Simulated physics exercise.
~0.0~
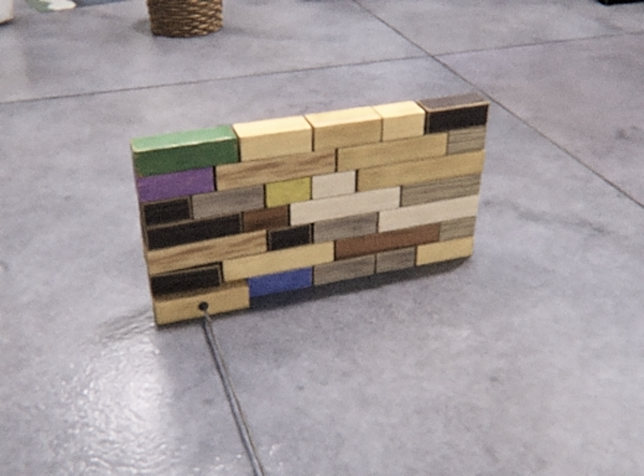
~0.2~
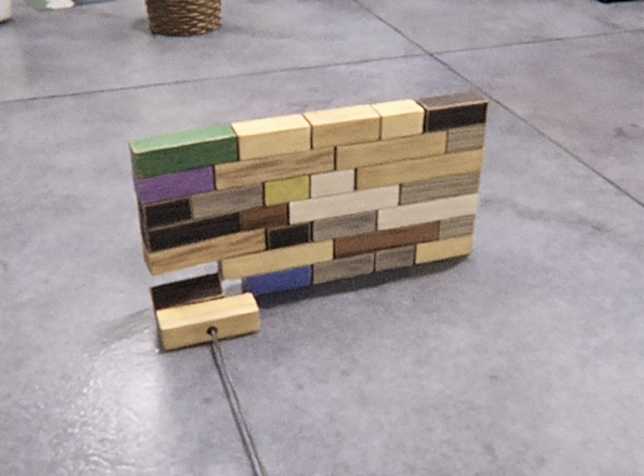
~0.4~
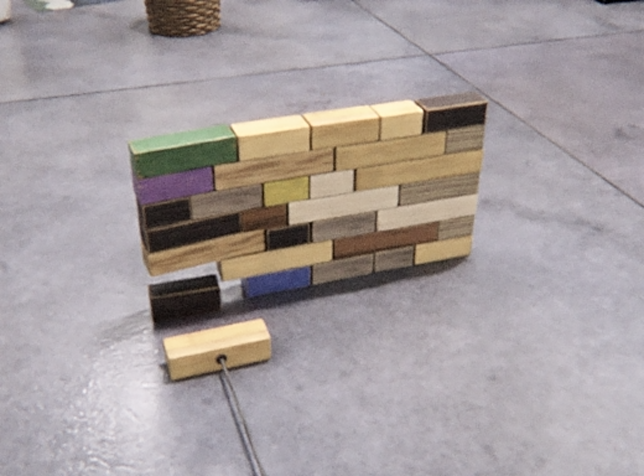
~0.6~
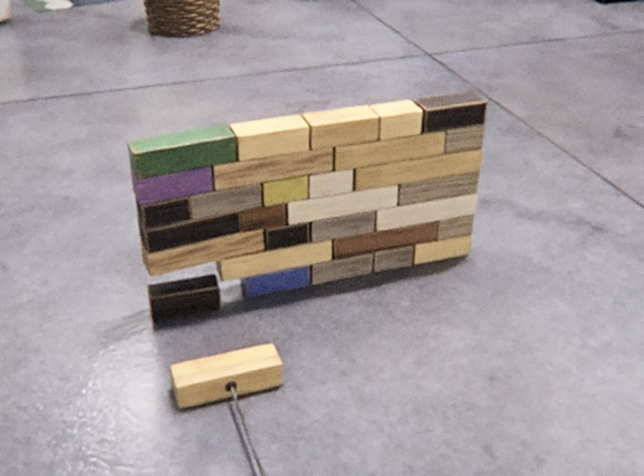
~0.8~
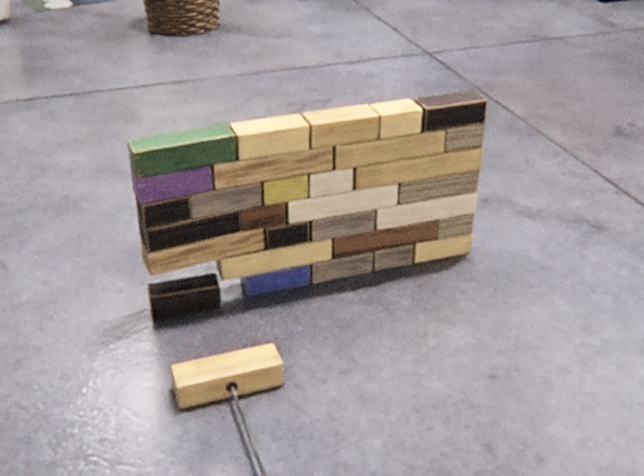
On a grey tiled floor, a rod drawing a pale bottom corner block from a small wooden wall, one dark block dropping, the rest standing.
